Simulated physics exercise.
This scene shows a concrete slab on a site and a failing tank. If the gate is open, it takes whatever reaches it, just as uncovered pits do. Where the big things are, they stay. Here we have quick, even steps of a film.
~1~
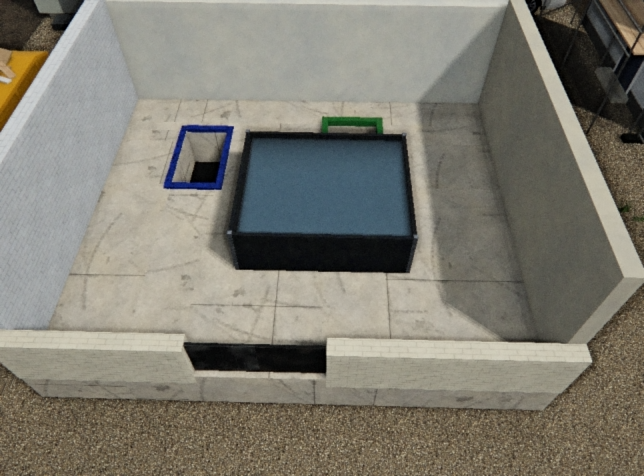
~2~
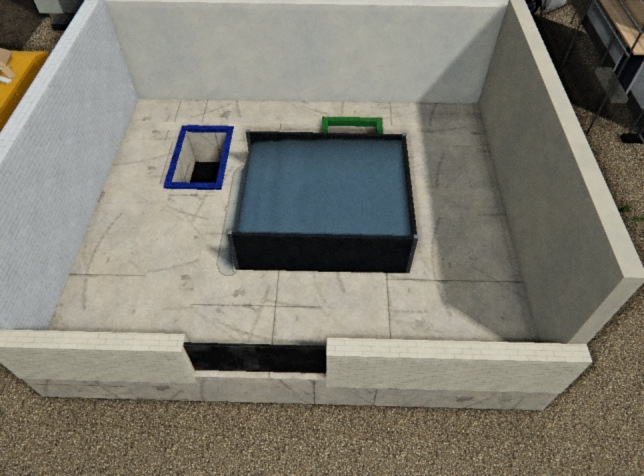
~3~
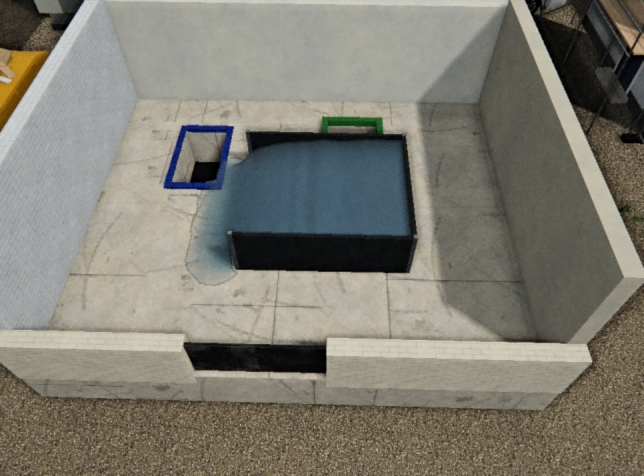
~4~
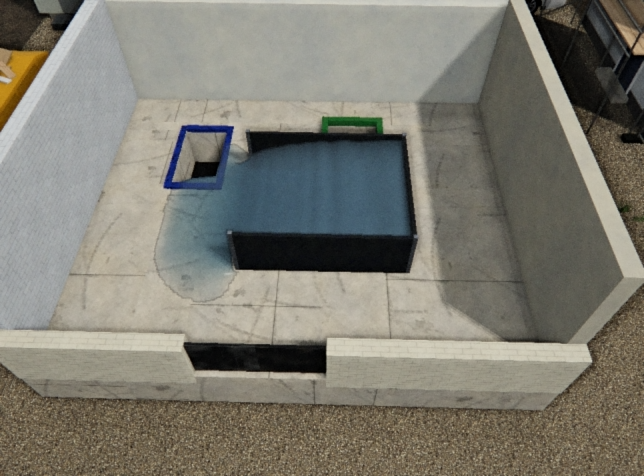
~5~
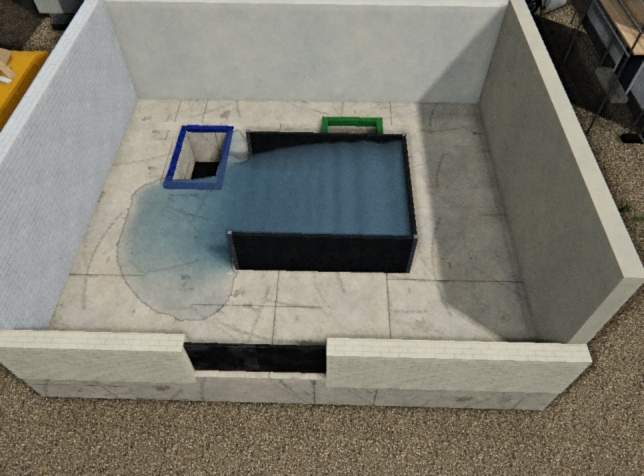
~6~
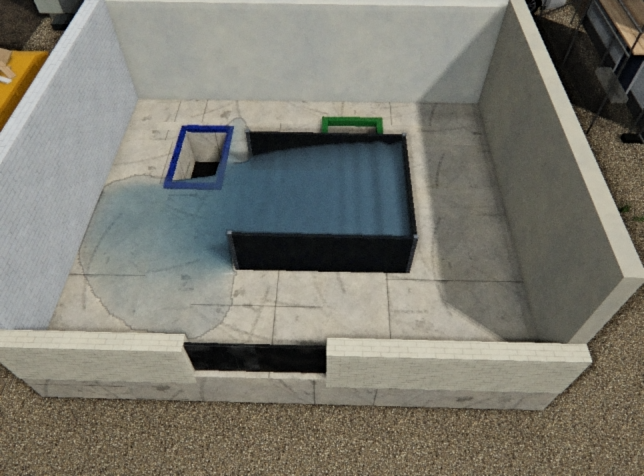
At the start, a dark tank full of blue water stands still on a walled concrete slab, between a blue-framed pit and a green frame. Water then pours from its left side, spreading in a widening, rounded sheet across the floor toward the left wall and around the blue-framed pit.
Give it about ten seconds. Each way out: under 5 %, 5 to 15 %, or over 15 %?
Result: The gate gets shy of five per cent; the blue pit gets in excess of fifteen per cent; the green pit gets shy of five per cent.
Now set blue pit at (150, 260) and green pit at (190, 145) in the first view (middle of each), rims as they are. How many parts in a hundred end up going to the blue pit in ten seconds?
Blue: About 45 %.
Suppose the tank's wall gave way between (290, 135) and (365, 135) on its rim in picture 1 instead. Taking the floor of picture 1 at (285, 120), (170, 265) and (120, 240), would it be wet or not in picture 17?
As listed: Under water, clear, free of water.
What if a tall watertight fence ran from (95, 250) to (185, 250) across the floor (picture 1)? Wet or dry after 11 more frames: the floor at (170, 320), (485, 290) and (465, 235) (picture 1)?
Result in the order given: Drowned, unaffected, unaffected.
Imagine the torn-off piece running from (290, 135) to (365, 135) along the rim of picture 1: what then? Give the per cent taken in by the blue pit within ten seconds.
The blue pit gets 4 per cent.
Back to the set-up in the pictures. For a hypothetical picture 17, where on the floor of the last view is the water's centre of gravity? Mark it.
I'd say near (217, 229).
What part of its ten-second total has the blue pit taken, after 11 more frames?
I make it 45 per cent.
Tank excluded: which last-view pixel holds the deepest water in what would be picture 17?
Check roughly (38, 356).
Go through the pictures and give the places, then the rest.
In the first frame, the water tank at (324, 184) is whole and still.
In the second frame, water pours out at (245, 202) and has run to (232, 273).
In the third frame, the front is at (207, 279), out from the gap at (246, 205).
In the fourth frame, water pours out at (246, 206) and has run to (233, 147).
In the fifth frame, the front is at (148, 298), out from the gap at (246, 207).
In the sixth frame, the front is at (85, 245), out from the gap at (246, 207).
A moment on, water covers 30 % of the floor; the gate 0 %, the blue pit 6 %, the green pit 0 %.
Next, water covers 35 % of the floor; the gate 0 %, the blue pit 11 %, the green pit 0 %.
Then, water covers 55 % of the floor; the gate 0 %, the blue pit 16 %, the green pit 0 %.
Later, water covers 95 % of the floor; the gate 0 %, the blue pit 20 %, the green pit 1 %.
In the end, water covers 100 % of the floor; the gate 0 %, the blue pit 25 %, the green pit 2 %.
